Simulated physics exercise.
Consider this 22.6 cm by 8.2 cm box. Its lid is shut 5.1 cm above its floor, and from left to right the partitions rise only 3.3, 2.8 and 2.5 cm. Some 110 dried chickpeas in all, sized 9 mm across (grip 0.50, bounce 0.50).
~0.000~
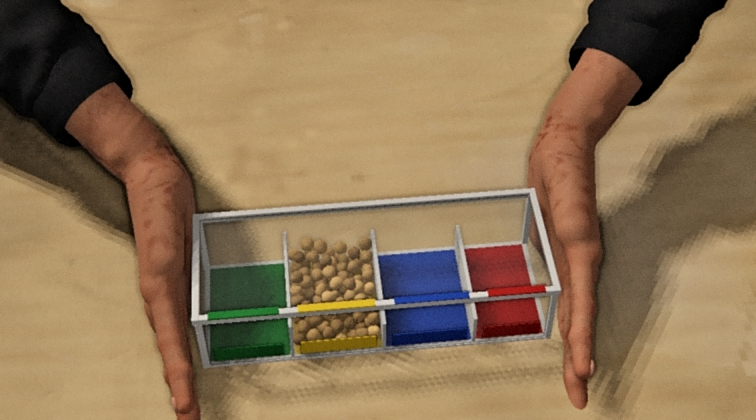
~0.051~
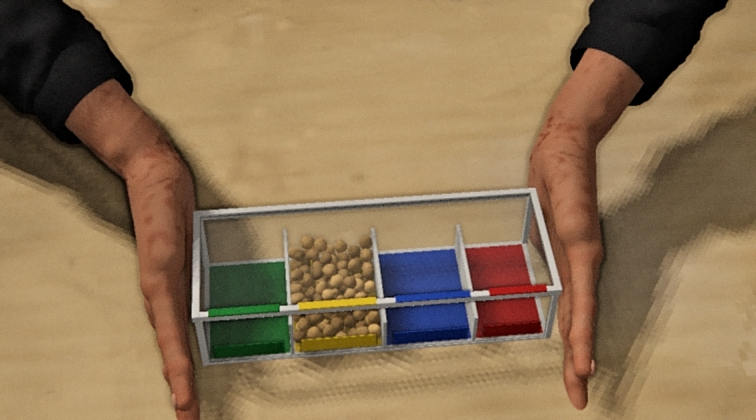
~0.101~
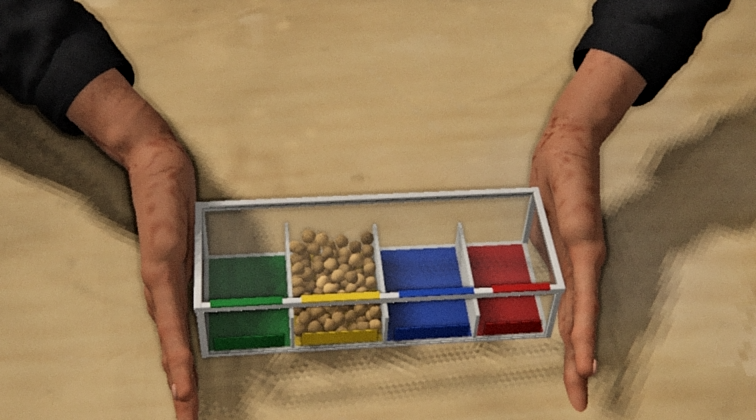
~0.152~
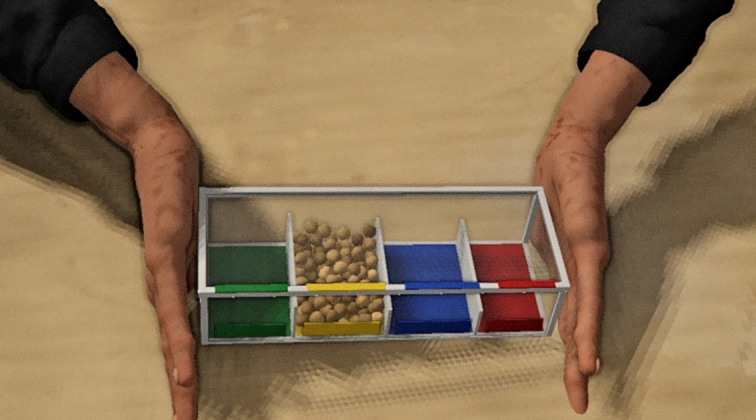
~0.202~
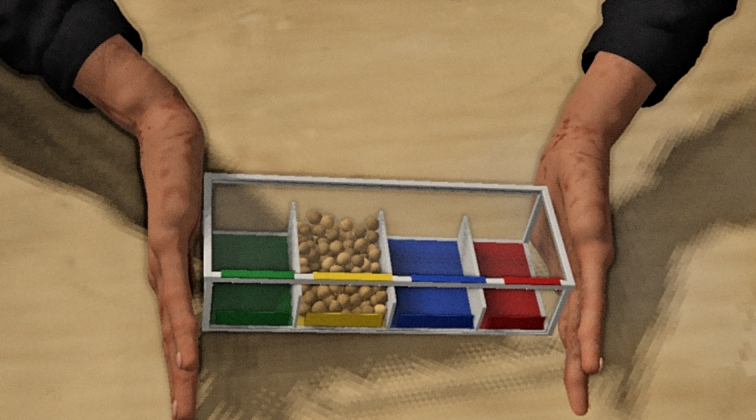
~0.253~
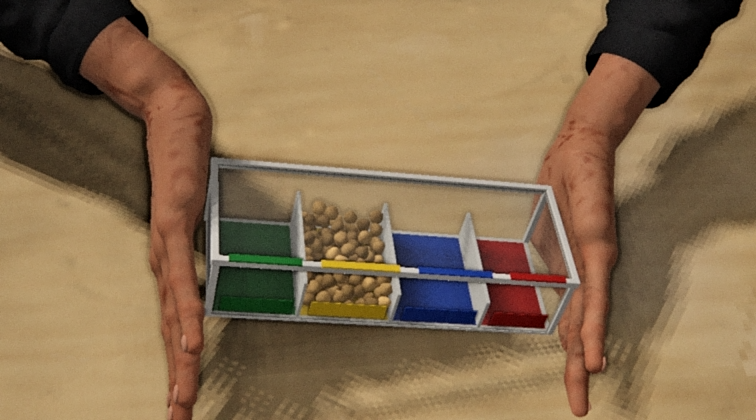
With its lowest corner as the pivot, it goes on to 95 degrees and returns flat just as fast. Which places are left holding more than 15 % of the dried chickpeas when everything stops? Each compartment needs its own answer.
Red: Over, blue: Not over, green: Not over, yellow: Over.
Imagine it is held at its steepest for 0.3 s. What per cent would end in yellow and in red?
Yellow keeps 30% and red keeps 65%.
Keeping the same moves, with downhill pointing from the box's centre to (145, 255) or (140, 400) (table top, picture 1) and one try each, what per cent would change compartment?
30 and 40 %.
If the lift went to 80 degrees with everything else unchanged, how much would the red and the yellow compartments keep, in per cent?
Shares after the change: Red 25, yellow 70, per cent.
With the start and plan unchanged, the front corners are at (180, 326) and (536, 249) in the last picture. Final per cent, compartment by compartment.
Per cent by compartment: Red 0, blue 0, green 45, yellow 55.
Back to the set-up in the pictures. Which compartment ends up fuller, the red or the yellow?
Red comes out ahead.
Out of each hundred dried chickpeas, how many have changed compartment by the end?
That comes to close to 70 percent.
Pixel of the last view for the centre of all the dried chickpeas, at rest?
Roughly pixel (494, 266).
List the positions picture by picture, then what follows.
In the first picture, box tilt 0 degrees, front corners at (199, 318) and (553, 288); yellow 100 %.
In the second picture, box tilt 1 degrees, front corners at (199, 315) and (555, 288).
In the third picture, box tilt 3 degrees, front corners at (201, 305) and (558, 287).
In the fourth picture, box tilt 6 degrees, front corners at (205, 290) and (562, 285), lowest corner right back.
In the fifth picture, box tilt 9 degrees, front corners at (211, 274) and (567, 283), lowest corner right back.
In the sixth picture, box tilt 13 degrees, front corners at (218, 258) and (572, 281), lowest corner right back; yellow 100 %. The box's pace is about 65 degrees a second.
After 1.53 s, tilt 95 degrees; red 20 %, blue 10 %, yellow 75 %.
After 2.38 s, tilt 43 degrees; red 65 %, yellow 30 %.
Then, at 3.24 s, tilt 0 degrees; red 65 %, yellow 30 %.
By 3.8 s all is still; red 65 %, blue 0 %, green 0 %, yellow 30 %.
